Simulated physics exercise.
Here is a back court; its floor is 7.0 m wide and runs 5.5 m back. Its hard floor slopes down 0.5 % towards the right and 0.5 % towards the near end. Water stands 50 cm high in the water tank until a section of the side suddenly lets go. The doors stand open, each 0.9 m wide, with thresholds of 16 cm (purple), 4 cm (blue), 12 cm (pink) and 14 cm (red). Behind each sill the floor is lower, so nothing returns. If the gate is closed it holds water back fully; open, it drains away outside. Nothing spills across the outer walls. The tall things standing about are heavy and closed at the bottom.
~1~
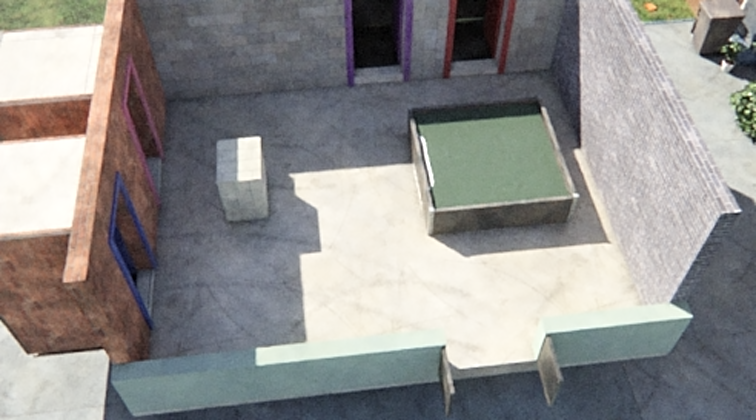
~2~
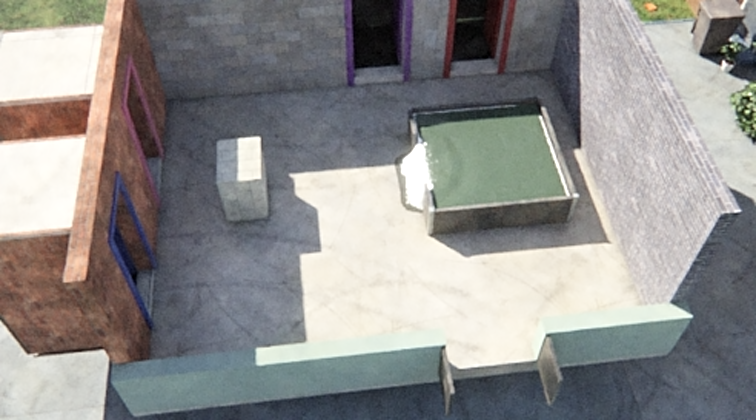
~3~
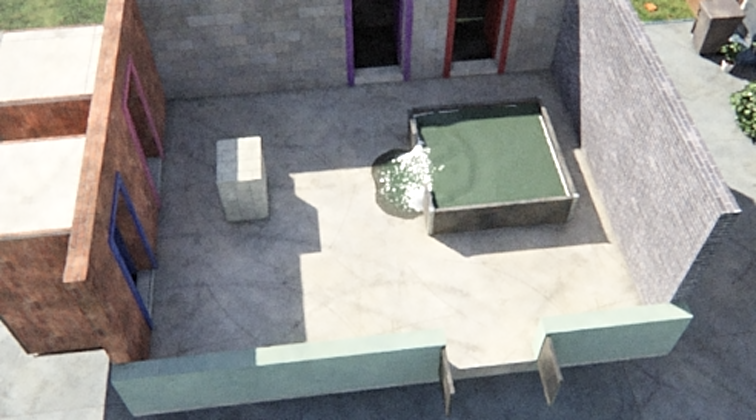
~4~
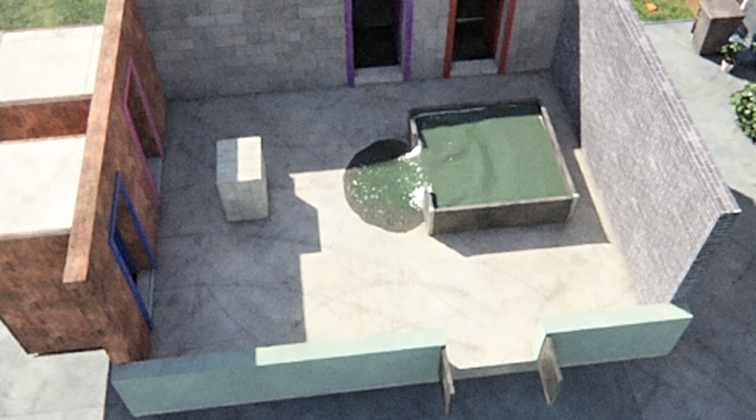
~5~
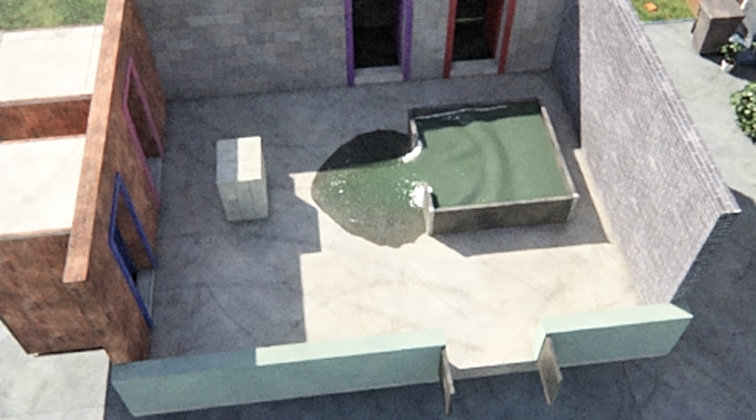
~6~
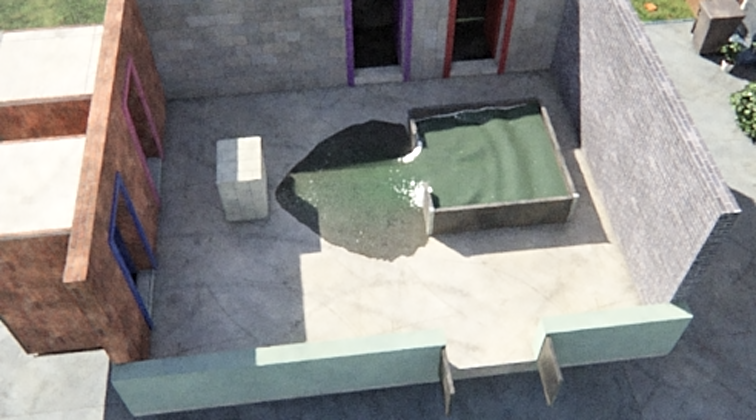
Green water pours from the left side of a raised tank and spreads leftward across the courtyard floor.
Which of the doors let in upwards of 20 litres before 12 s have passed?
Within that time: At the purple door it keeps below the limit; at the blue door it passes the limit; at the pink door it keeps below the limit; at the red door it stays under the limit.
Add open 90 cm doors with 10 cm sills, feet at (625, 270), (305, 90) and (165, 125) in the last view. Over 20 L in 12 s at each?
In turn: Below, not over, over.
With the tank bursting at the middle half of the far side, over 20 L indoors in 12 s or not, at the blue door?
Then: Blue under.
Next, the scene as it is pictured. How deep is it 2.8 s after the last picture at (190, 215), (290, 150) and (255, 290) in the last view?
In that order: 2, 4 and 5 cm.
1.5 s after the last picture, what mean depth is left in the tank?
Roughly 32 cm on average.
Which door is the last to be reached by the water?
The red one.
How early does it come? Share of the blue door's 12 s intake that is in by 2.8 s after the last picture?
Some 20 per cent by then.
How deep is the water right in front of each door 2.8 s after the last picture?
In cm: Purple 1, blue 10, pink 6, red 0.
Then, 0.7 s after the last picture water covers 25 % of the floor and is deepest (26 cm) near (406, 185); purple door not reached, blue door not reached, pink door not reached, red door not reached.
Then, 1.5 s after the last picture water covers 45 % of the floor and is deepest (23 cm) near (273, 197); purple door not reached, blue door 7 cm at the sill, 1 L in, pink door not reached, red door not reached.
Then, 2.8 s after the last picture water covers 50 % of the floor and is deepest (20 cm) near (148, 386); purple door 1 cm at the sill, 0 L in, blue door 10 cm at the sill, 33 L in, pink door 6 cm at the sill, 0 L in, red door not reached.
Then, 6.3 s after the last picture water covers 70 % of the floor and is deepest (15 cm) near (148, 386); purple door 3 cm at the sill, 0 L in, blue door 9 cm at the sill, 101 L in, pink door 7 cm at the sill, 0 L in, red door not reached.
Then, 11.3 s after the last picture water covers 95 % of the floor and is deepest (10 cm) near (635, 321); purple door 3 cm at the sill, 0 L in, blue door 7 cm at the sill, 163 L in, pink door 5 cm at the sill, 0 L in, red door 2 cm at the sill, 0 L in.
